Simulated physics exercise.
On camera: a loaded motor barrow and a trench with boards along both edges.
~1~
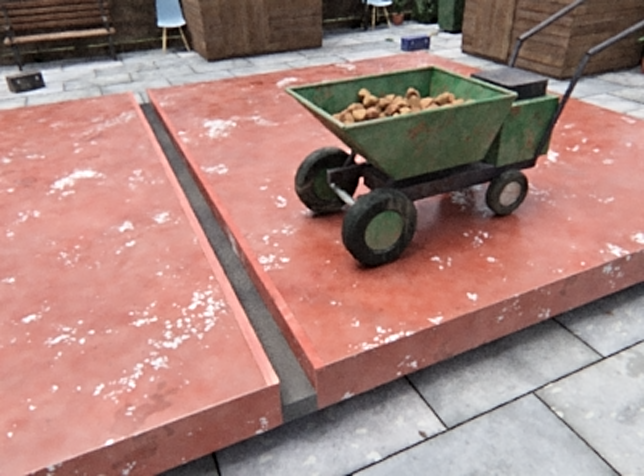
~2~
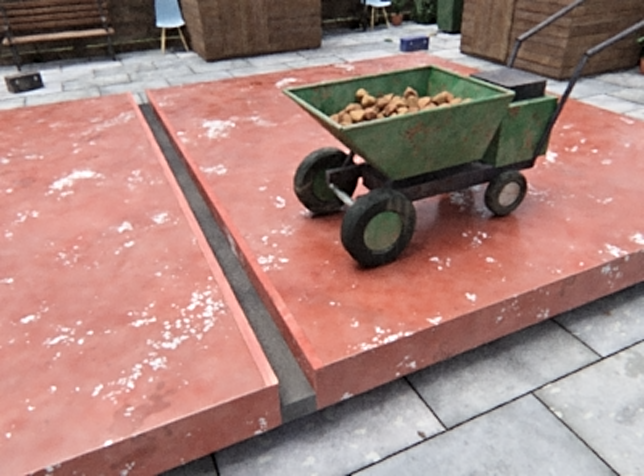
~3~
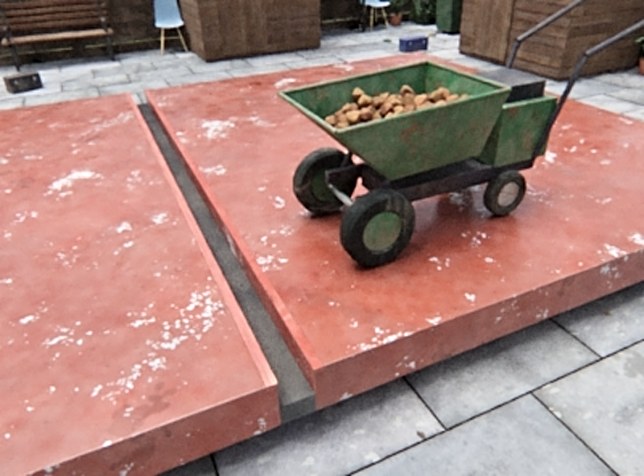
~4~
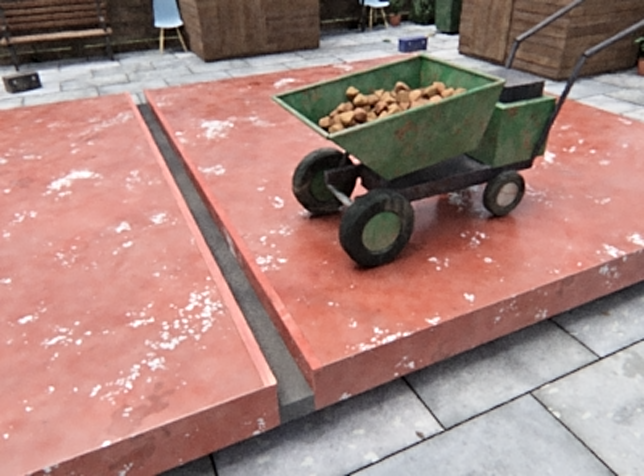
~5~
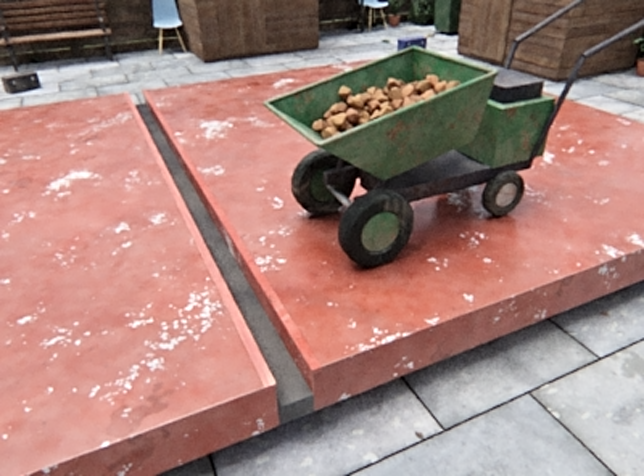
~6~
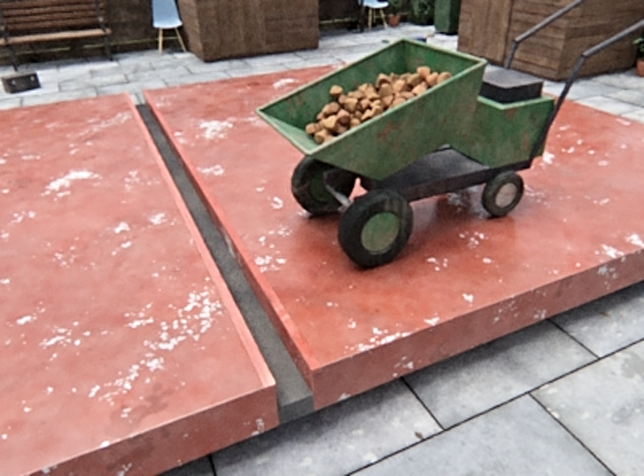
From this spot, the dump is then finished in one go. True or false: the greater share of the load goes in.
False.
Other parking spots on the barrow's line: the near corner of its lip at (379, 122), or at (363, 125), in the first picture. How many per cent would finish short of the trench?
Roughly 20 and 10 %.
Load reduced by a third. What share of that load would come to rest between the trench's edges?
50 %, near enough.
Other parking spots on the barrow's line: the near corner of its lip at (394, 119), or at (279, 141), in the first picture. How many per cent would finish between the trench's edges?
First spot: About 40 percent; second spot: About 0 percent.
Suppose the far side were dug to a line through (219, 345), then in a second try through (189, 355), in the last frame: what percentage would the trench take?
The first case gives around 60 percent, and the second around 80 percent.
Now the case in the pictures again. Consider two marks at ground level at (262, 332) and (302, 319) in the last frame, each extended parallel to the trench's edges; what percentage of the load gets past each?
Respectively 60 and 80 percent.
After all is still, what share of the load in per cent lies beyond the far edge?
Roughly 40 in a hundred.
Just after the last frame, skip tipped steeply; every one in the skip.
A moment on, skip tipped right over; roughly two thirds in the skip; roughly a quarter in or heaped over the trench; about a tenth beyond it; just a few falling.
Further on, skip tipped right over; roughly a quarter in the skip; roughly a third in or heaped over the trench; roughly a third beyond it.
When it is over, skip tipped right over; roughly a quarter in the skip; roughly a third in or heaped over the trench; roughly a third beyond it.
